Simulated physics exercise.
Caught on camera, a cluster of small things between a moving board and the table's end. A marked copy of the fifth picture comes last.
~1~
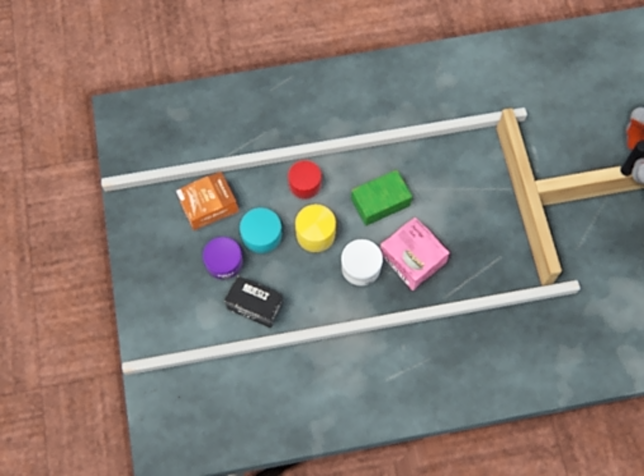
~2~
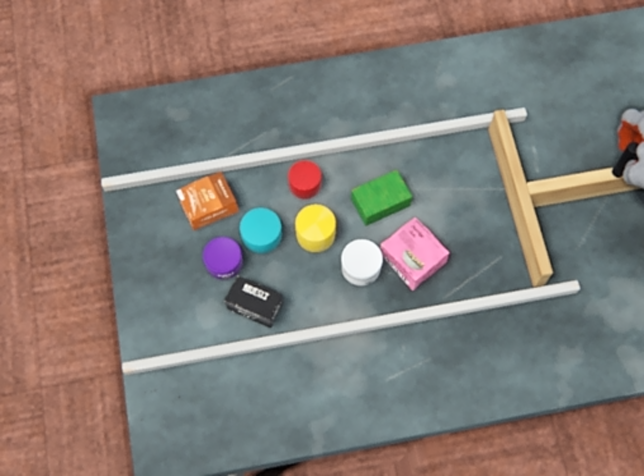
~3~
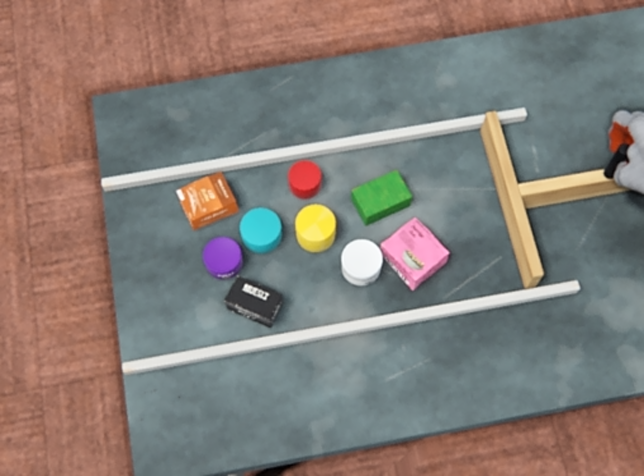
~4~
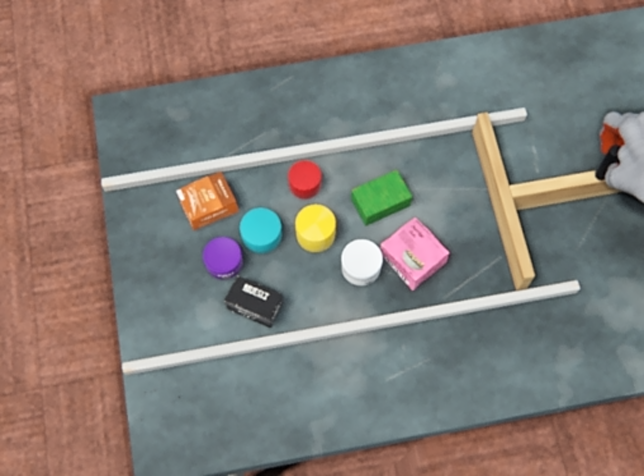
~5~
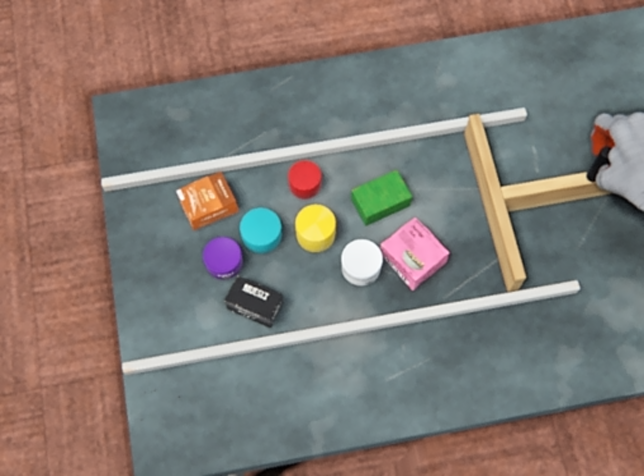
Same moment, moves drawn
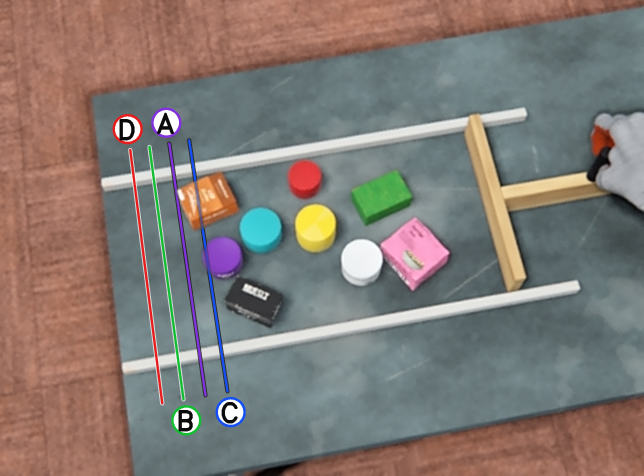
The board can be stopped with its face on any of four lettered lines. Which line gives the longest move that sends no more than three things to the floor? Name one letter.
Up to line A.
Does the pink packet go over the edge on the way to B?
By then, no.
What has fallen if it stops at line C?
It is the purple tub.
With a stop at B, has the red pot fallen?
No.
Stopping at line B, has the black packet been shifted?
Yes.
On the marked copy, A at (186, 263); B at (166, 266); C at (207, 259); D at (145, 270).
Following A. Soon after the start, board (387, 213); white jar (323, 270); green block (348, 198).
Later, board (276, 232); purple tub (177, 281); turquoise tin (187, 226).
In the end, board (187, 248); turquoise tin over the edge; purple tub over the edge; two fallen.
As for the rest, B drops five; C is within the limit but short; D drops five.
